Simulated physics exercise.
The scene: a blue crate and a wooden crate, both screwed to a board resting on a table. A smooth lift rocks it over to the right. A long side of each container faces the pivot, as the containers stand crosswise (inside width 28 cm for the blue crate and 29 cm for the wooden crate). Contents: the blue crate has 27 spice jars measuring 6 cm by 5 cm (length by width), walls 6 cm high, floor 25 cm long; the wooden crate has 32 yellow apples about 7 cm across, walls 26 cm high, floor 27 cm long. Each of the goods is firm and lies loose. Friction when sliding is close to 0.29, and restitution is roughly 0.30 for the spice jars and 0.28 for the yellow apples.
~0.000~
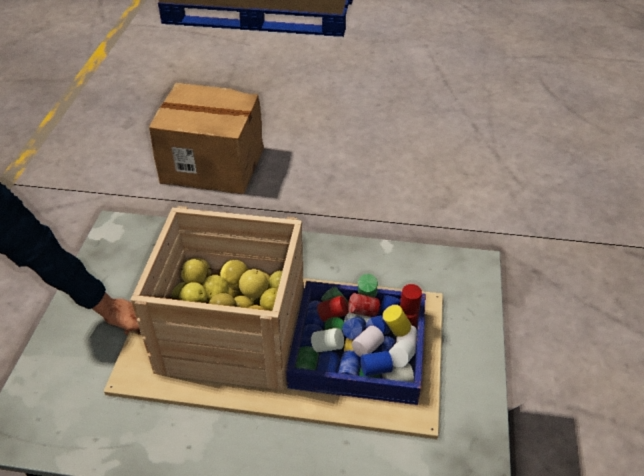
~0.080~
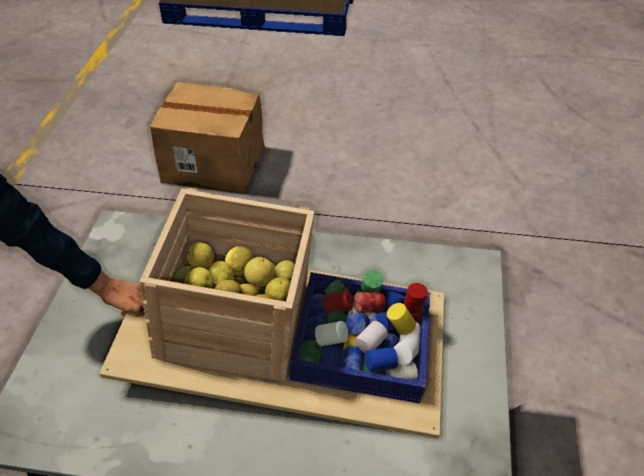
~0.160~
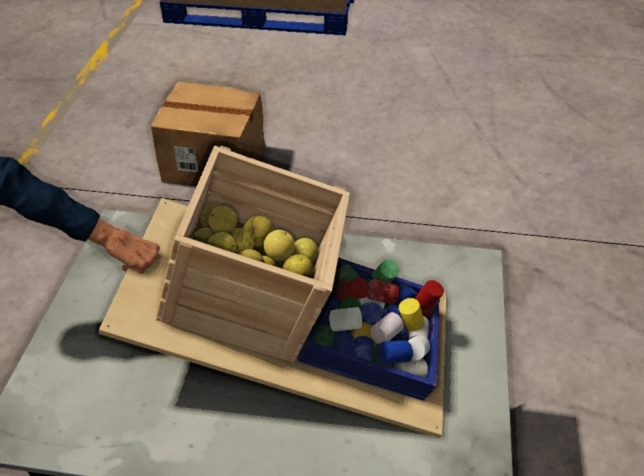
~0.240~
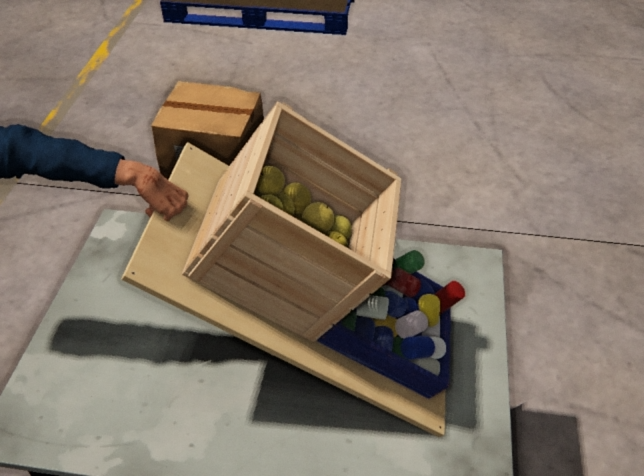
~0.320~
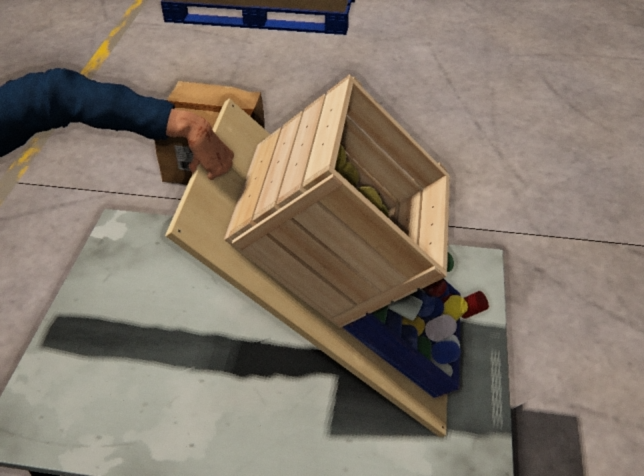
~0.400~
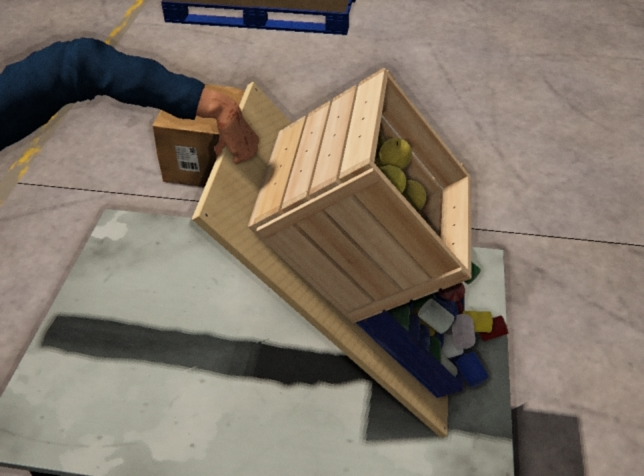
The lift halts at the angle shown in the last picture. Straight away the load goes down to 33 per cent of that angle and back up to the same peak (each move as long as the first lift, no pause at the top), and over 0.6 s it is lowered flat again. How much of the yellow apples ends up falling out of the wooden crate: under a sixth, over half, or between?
Between a sixth and a half.
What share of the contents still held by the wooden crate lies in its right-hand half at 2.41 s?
Some 60 % of what remains.
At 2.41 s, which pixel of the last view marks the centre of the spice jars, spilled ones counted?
Near (404, 348).
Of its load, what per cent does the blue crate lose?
The blue crate loses 40 percent of its load.
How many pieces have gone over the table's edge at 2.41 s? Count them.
I'd estimate some 16 by that time.
After 0.72 s, tilt 20°; blue crate 18 in, 9 out and wooden crate 22 in, 10 out.
After 1.12 s, tilt 47°; blue crate 18 in, 9 out and wooden crate 22 in, 10 out.
After 1.69 s, tilt 5°; blue crate 17 in, 10 out and wooden crate 22 in, 10 out.
Outcome (at 2.41 s), blue crate 17 in, 10 out and wooden crate 22 in, 10 out. Asked share, 10 of 32, 31 per cent.
